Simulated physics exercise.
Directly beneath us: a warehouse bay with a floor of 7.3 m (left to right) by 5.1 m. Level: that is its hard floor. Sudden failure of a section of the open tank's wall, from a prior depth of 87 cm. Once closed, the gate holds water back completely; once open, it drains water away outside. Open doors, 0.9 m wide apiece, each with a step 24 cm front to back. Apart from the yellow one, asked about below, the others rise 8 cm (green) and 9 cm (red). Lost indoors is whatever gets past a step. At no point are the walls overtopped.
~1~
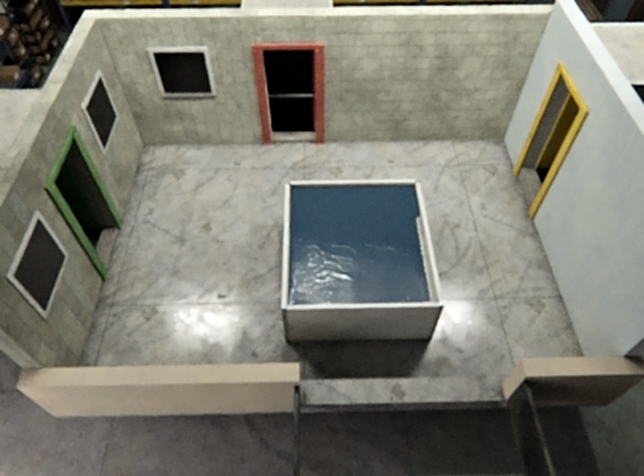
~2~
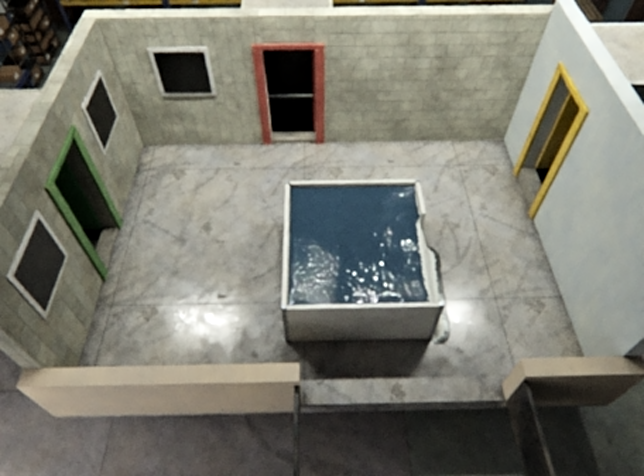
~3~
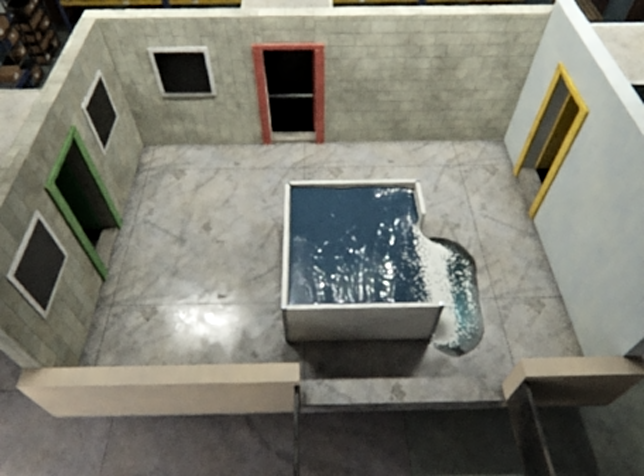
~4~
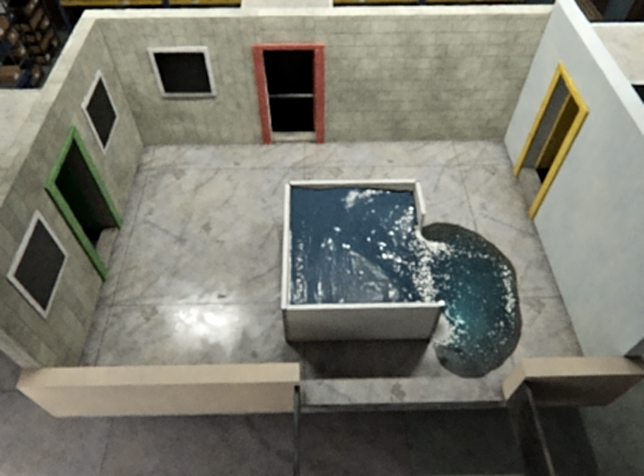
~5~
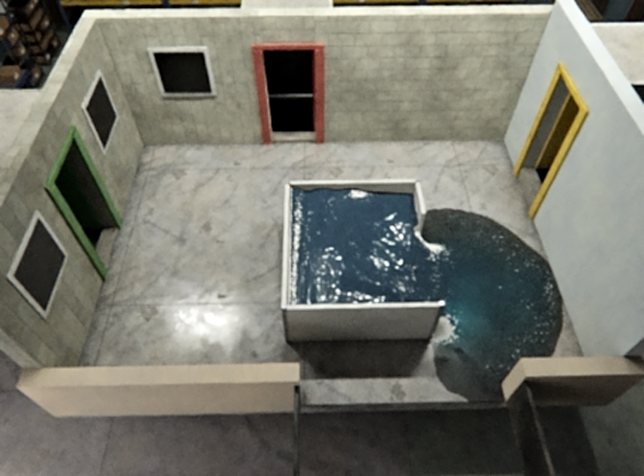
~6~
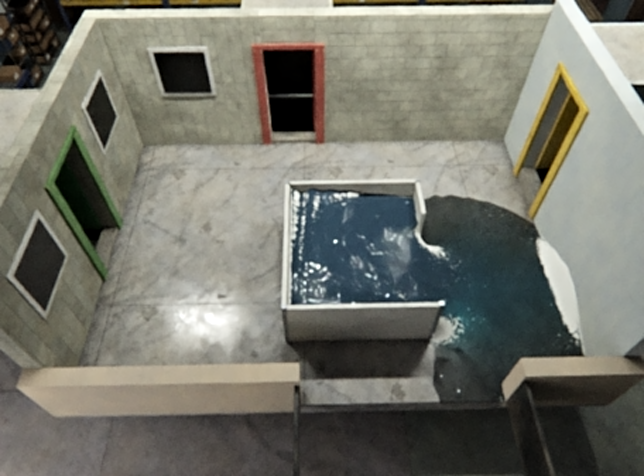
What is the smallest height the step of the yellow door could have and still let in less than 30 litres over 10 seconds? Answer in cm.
About 14.5 cm.
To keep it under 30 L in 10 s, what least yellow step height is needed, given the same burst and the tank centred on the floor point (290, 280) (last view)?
Roughly 16 centimetres.
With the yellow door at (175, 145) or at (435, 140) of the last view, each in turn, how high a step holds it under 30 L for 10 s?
Minimums: Roughly 13.0 cm and 24 cm.
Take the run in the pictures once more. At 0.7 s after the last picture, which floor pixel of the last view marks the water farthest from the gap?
The tip of the flood lies near (505, 153).
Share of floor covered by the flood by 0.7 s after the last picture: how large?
Wet share: Near 20 %.
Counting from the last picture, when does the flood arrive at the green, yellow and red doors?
It arrives at the green door at 4.5 s, the yellow door at 0.2 s and the red door at 2.4 s.
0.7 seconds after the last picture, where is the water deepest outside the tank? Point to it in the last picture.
Around pixel (588, 381).
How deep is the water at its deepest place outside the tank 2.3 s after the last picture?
Up to some 42 centimetres, I'd say.
Then, 0.7 s after the last picture water covers 20 % of the floor, deepest (70 cm) near (588, 381); 19 cm at the yellow door, 0 litres in over its 26 cm step.
Then, 2.3 s after the last picture water covers 45 % of the floor, deepest (42 cm) near (500, 141); 17 cm at the yellow door, 0 litres in over its 26 cm step.
Then, 9.3 s after the last picture water covers 100 % of the floor, deepest (16 cm) near (71, 392); 10 cm at the yellow door, 0 litres in over its 26 cm step.
At the yellow door as built, the water peaked near 19 cm, 1.1 s after the last picture.
Run again over the same 10 s with other heights there, 70 litres in over 11.5 cm, 7 litres over 18 cm. The limit of 30 litres is kept from about 14.5 cm up.
